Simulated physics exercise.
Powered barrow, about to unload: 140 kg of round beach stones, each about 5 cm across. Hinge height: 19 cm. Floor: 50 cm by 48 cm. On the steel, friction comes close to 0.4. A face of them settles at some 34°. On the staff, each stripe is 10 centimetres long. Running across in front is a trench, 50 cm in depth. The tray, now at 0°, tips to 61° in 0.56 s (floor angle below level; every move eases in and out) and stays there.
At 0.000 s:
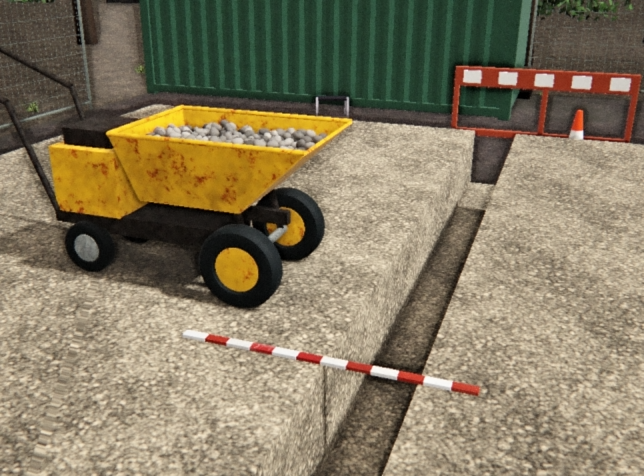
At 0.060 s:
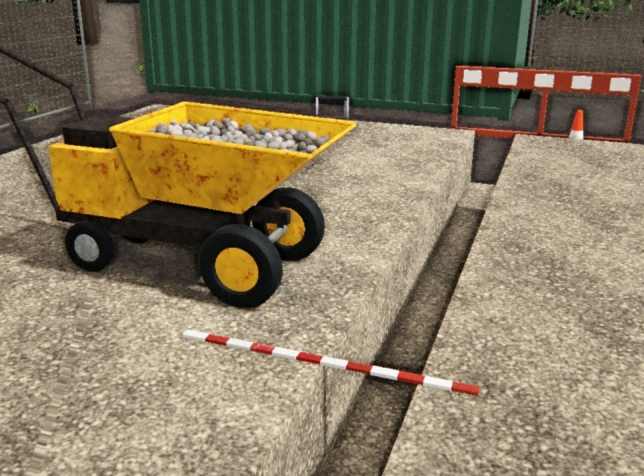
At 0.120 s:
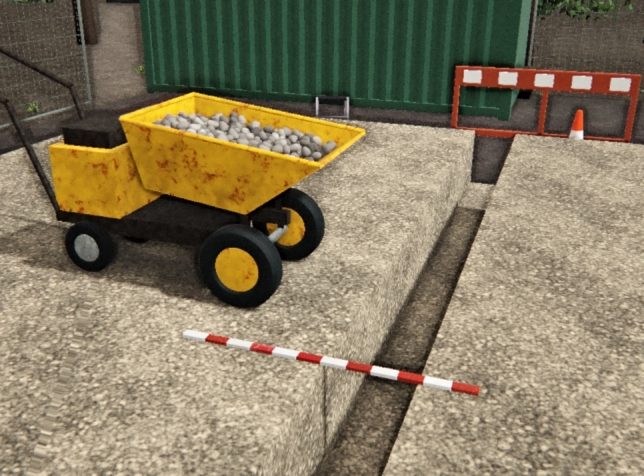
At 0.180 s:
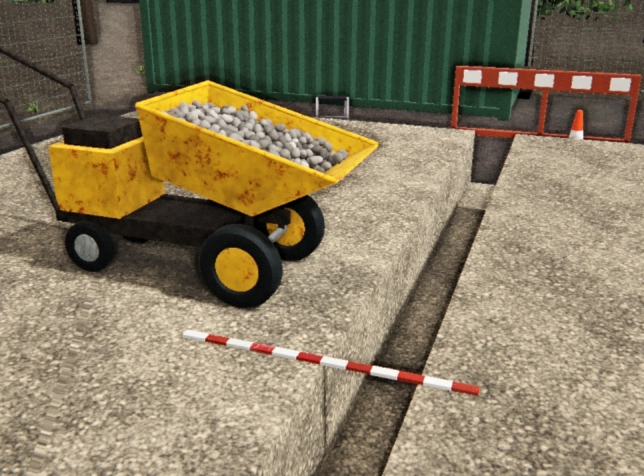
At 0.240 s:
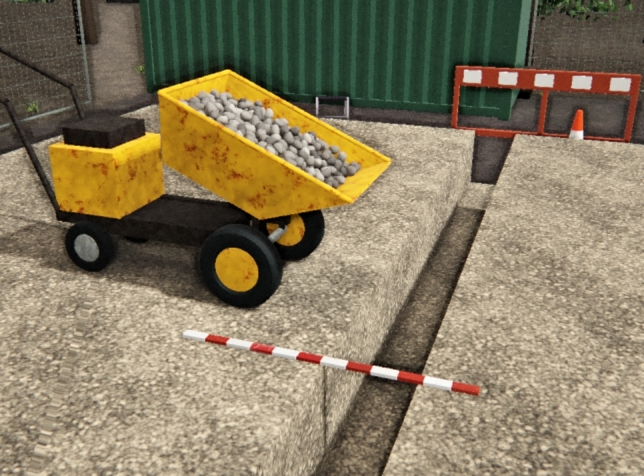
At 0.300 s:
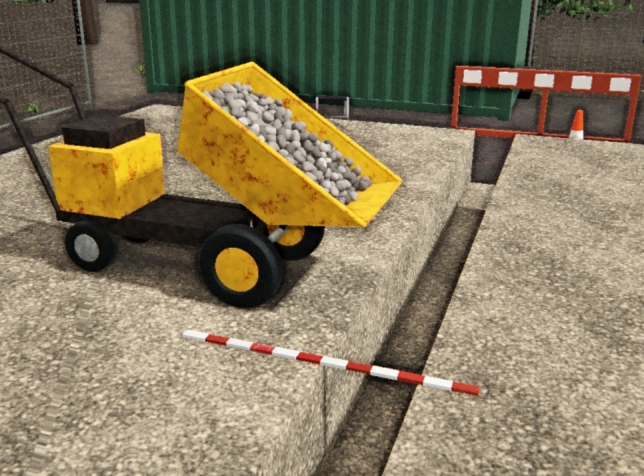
Yellow powered barrow tilting its rusty tray of grey stones steadily down to the right, beside a narrow trench, wheels staying still.
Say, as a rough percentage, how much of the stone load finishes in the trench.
Roughly 52 out of 100.
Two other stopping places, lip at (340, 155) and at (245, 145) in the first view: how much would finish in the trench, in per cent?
First some 25, then 95 per cent.
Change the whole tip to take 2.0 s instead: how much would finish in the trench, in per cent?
Near 75 per cent.
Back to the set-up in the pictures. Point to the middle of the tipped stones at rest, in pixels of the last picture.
Look at roughly (436, 378).
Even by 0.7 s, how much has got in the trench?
By that moment, roughly 15 per cent of the load.
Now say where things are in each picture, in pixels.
The first frame shows lip at (305, 154), floor tilted 0°, highest stones at (253, 134).
In the second frame, the tray is at 2°, its lip at (309, 157); the top of the load is at (216, 130); the stones move at 0.4 m/s on average.
In the third frame, the tray is at 7°, its lip at (321, 166); the top of the load is at (197, 121); the stones move at 0.8 m/s on average.
The fourth frame shows lip at (336, 181), floor tilted 15°, highest stones at (197, 110); the stones move at 1.2 m/s on average.
In the fifth frame, the tray is at 24°, its lip at (352, 202); the top of the load is at (212, 100); the stones move at 1.4 m/s on average.
The sixth frame shows lip at (364, 226), floor tilted 34°, highest stones at (235, 92); the stones move at 1.5 m/s on average.
After 0.4 s the floor is at 51°; 100 % in the tray; the foremost stones are at (373, 229).
After 0.7 s the floor is at 61°; 82 % in the tray, 15 % in the trench, 2 % past the trench; the foremost stones are at (456, 298).
After 1.0 s the floor is at 61°; 24 % in the tray, 30 % in the trench, 46 % past the trench; the foremost stones are at (630, 333).
After 3.0 s the floor is at 61°; 0 % in the tray, 52 % in the trench, 48 % past the trench; the foremost stones are past the picture's edge.
